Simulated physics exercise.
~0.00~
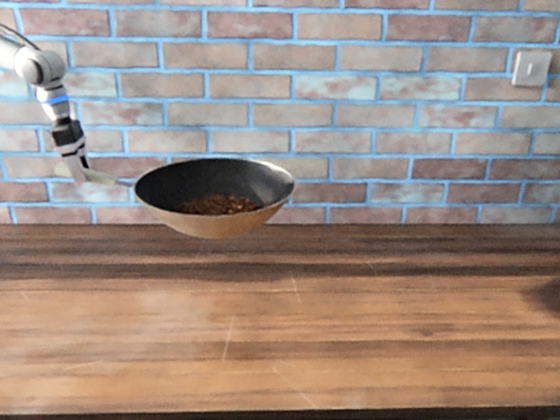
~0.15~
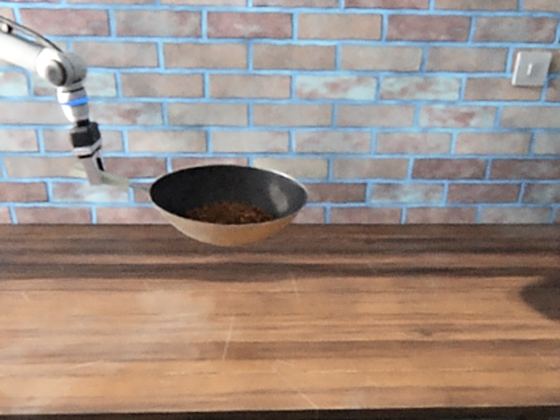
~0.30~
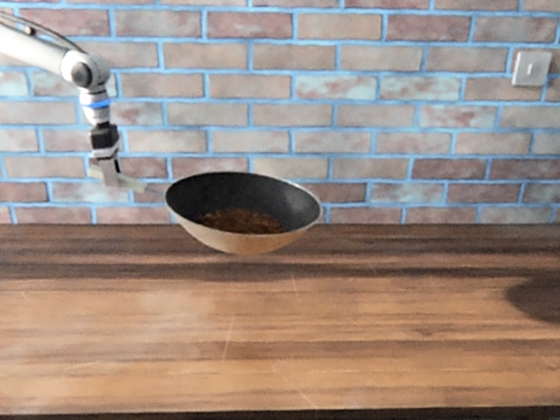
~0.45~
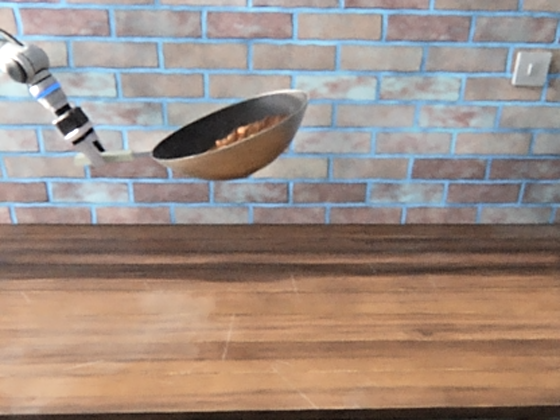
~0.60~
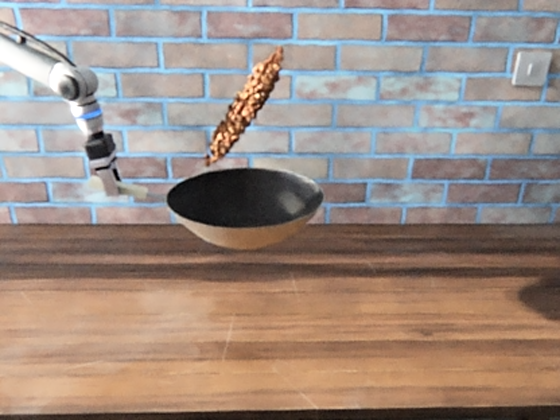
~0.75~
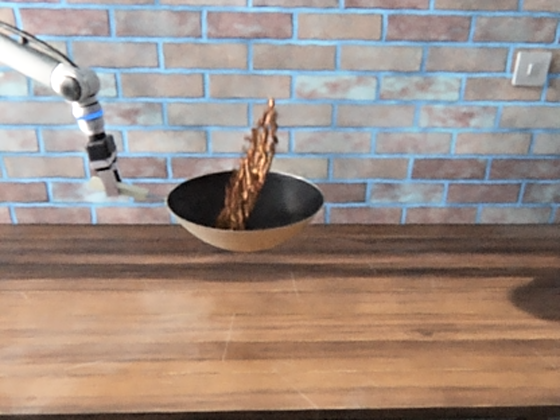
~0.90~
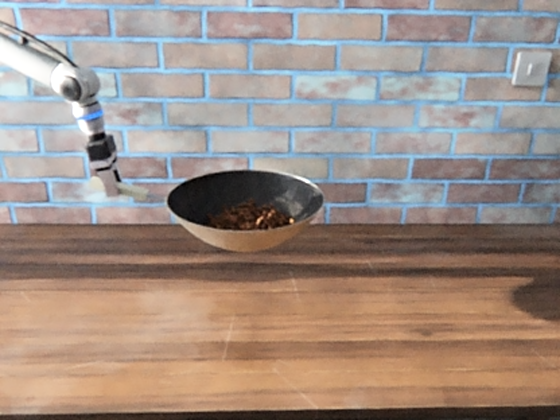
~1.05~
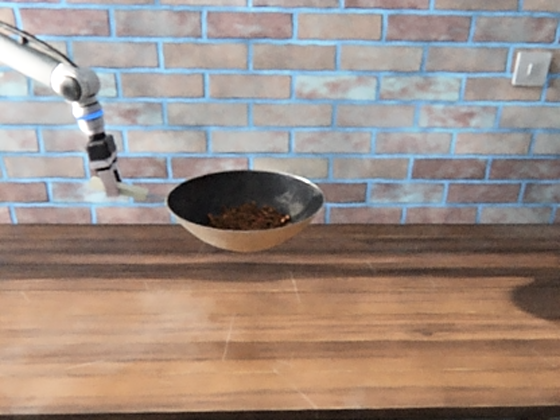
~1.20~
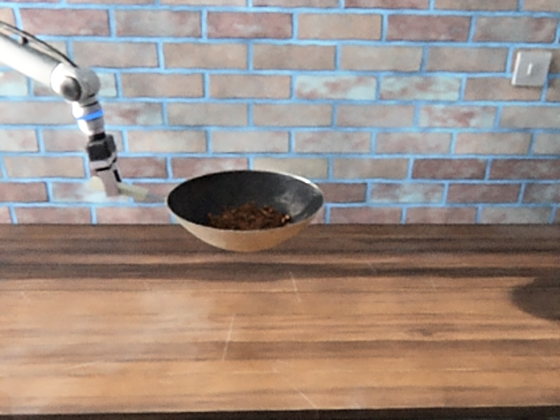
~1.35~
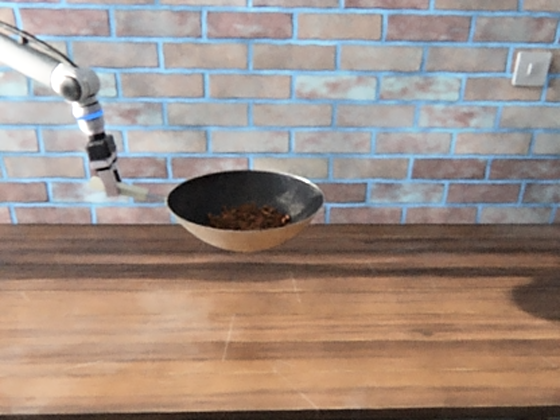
At the start, a robot arm at the left holds a dark-lined wok of small brown pellets above a wooden table, before a brick wall. The arm carries the wok a little to the right and slightly down, keeping it upright. It then draws the wok back to the left and up, tilting its far side upward. As the wok drops back level, the pellets fly above it in a slanting, narrow cluster. They fall back into the wok and settle in a low heap. The wok stays still, with the pellets inside and none visible on the table.
